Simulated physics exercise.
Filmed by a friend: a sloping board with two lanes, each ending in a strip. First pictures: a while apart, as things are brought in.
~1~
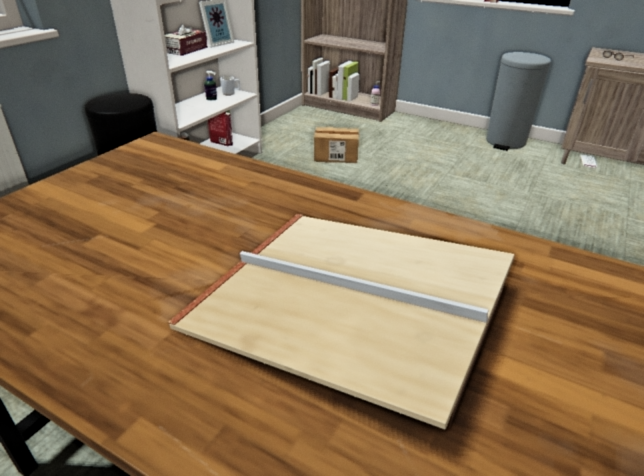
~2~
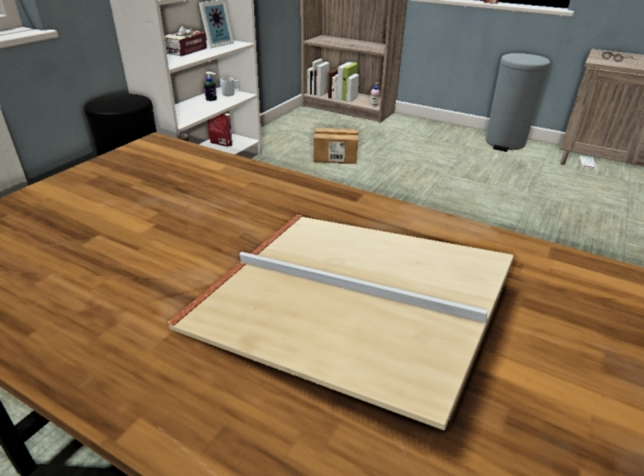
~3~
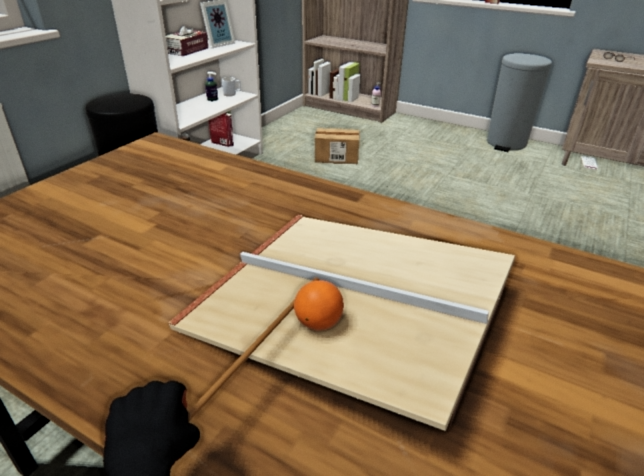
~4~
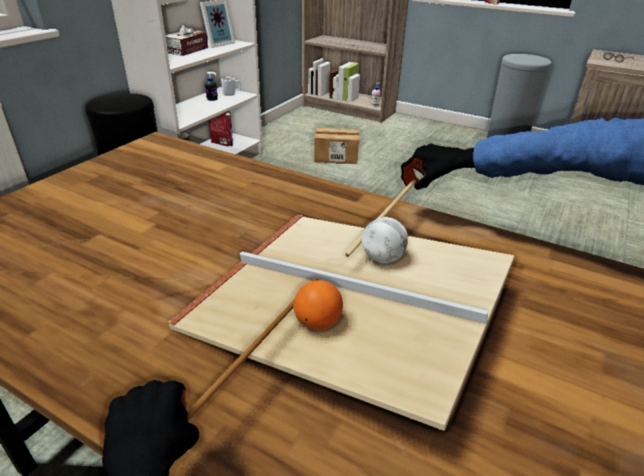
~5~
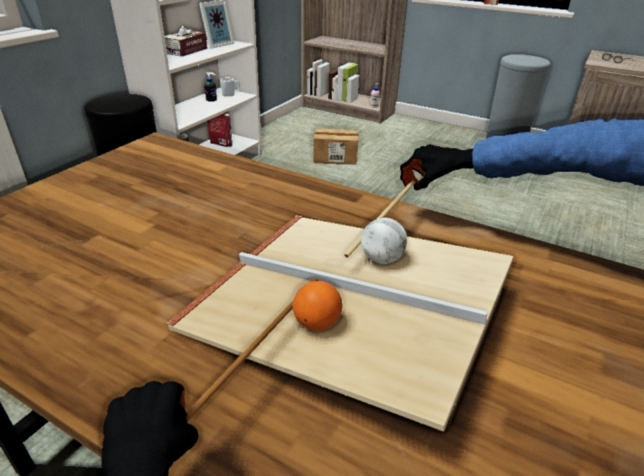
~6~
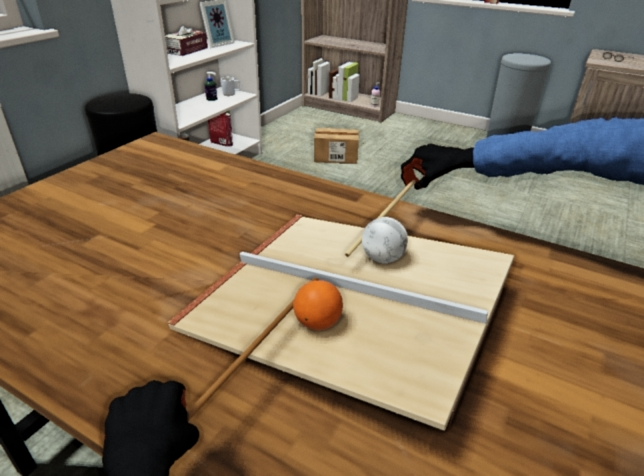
An orange appears on the near lane of an empty sloping board, with a black-gloved hand at lower left holding a stick against it. Then a white ball appears on the far lane, beside a stick held by a blue-sleeved, gloved arm from the right. Both balls stay still.
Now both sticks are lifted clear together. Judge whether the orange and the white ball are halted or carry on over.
The orange carries on over; the white ball carries on over.
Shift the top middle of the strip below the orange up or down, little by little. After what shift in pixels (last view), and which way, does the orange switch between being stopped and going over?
Roughly 8 pixels up.
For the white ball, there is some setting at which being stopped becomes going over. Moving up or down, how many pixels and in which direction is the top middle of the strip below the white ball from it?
Raise it by roughly 4 pixels.
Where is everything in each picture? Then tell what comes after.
In the first frame, board (348, 285).
In the second frame, board (348, 286).
In the third frame, orange (319, 306); board (349, 286).
In the fourth frame, held back by the sticks; white ball (385, 240); board (348, 286).
In the fifth frame, held back by the sticks; orange (318, 306); board (347, 287).
In the sixth frame, held back by the sticks; orange (319, 305); white ball (384, 240); board (348, 286).
Then, 0.66 s after the last picture, orange rolling on the board near (228, 281); white ball rolling on the board near (301, 225).
Then, 1.14 s after the last picture, orange off the board near (116, 243); white ball off the board near (192, 199).
By the end, the orange goes over the end; the white ball goes over the end.
